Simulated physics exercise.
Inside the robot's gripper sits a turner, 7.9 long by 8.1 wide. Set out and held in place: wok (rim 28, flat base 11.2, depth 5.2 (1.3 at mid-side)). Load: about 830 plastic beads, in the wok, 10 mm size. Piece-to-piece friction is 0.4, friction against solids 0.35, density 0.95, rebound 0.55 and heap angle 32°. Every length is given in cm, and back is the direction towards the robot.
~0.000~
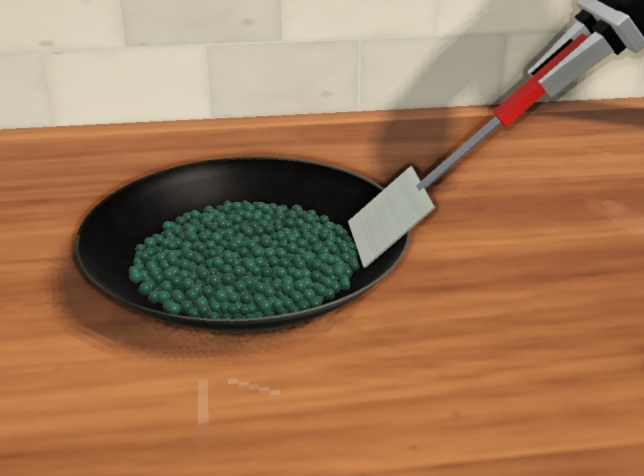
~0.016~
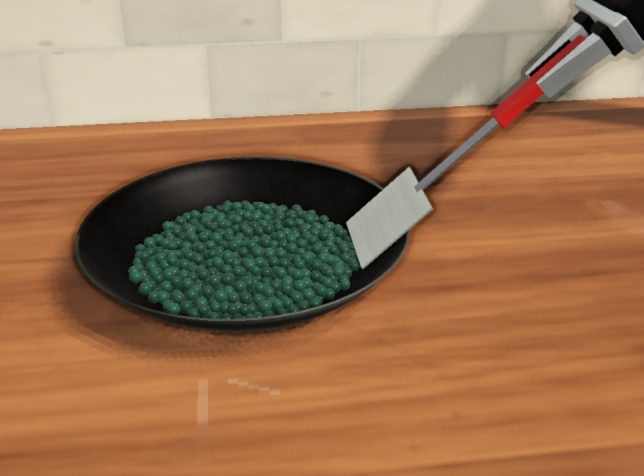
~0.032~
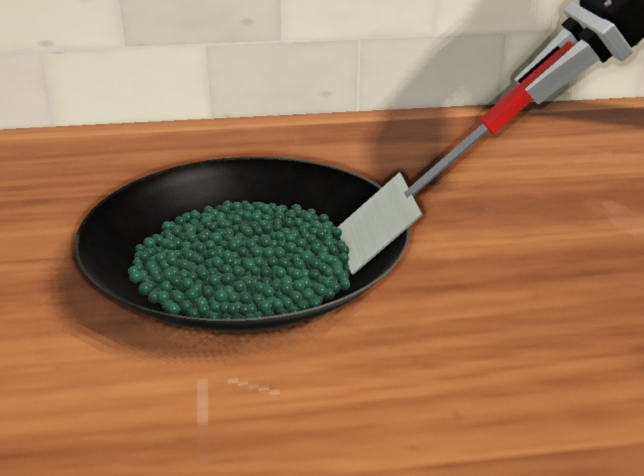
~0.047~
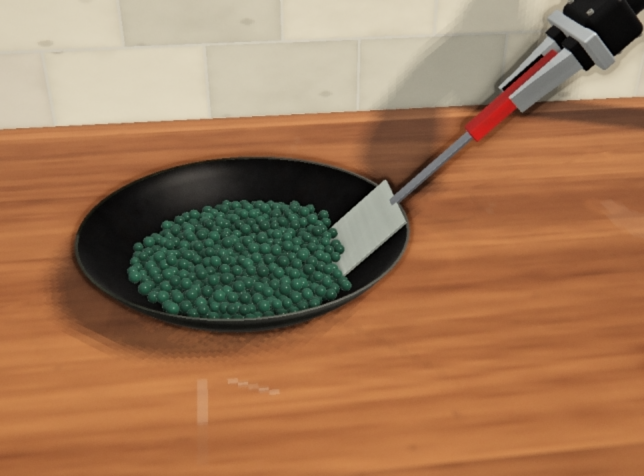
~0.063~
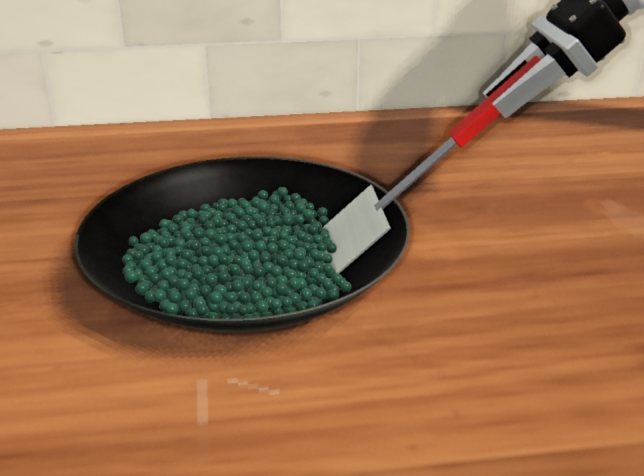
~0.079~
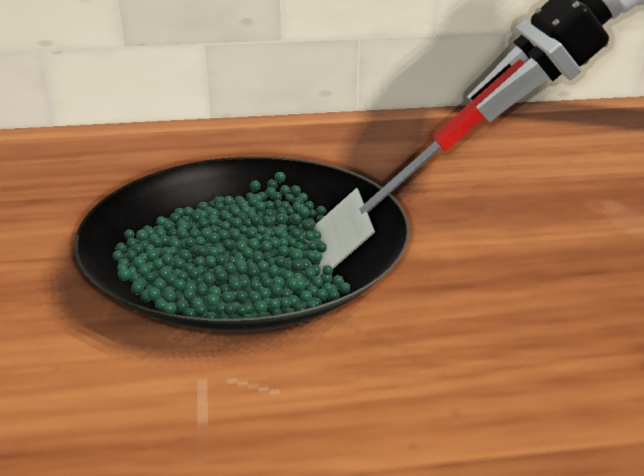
On a wooden countertop before a pale tiled wall, a robot gripper holding a turner lowers its blade into a black wok of dark green beads and pushes left, shifting the beads slightly toward the far left side.
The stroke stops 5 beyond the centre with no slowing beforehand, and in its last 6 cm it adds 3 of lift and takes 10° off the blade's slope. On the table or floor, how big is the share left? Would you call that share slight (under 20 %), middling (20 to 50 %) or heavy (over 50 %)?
It is slight.
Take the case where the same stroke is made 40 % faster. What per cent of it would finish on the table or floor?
10 %.
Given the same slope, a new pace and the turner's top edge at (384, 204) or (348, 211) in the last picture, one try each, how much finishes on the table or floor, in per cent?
Around 0 per cent, then around 5 per cent.
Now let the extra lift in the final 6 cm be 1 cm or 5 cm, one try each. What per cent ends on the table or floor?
It works out to some 0 per cent for the first setting and some 5 per cent for the second.
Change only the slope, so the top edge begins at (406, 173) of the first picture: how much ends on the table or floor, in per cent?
Roughly 5%.
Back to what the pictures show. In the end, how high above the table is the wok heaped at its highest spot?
Roughly 6.0 cm.
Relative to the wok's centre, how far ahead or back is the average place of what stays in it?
It rests close to 4.5 centimetres ahead of centre.
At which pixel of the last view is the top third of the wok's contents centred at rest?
Look near (146, 244).
By 0.12 s, sloping 43°, highest piece 7 above the table; 828 in the wok.
By 0.16 s, sloping 39°, highest piece 8 above the table; 828 in the wok.
By 0.38 s, sloping 33°, highest piece 6 above the table; 817 in the wok, 7 on the table or floor, 4 on the blade or in flight.
By 1.43 s, sloping 33°, highest piece 6 above the table; 817 in the wok, 11 on the table or floor.
Final count, 817 in the wok, 11 on the table or floor. That is 1 % on the table or floor.
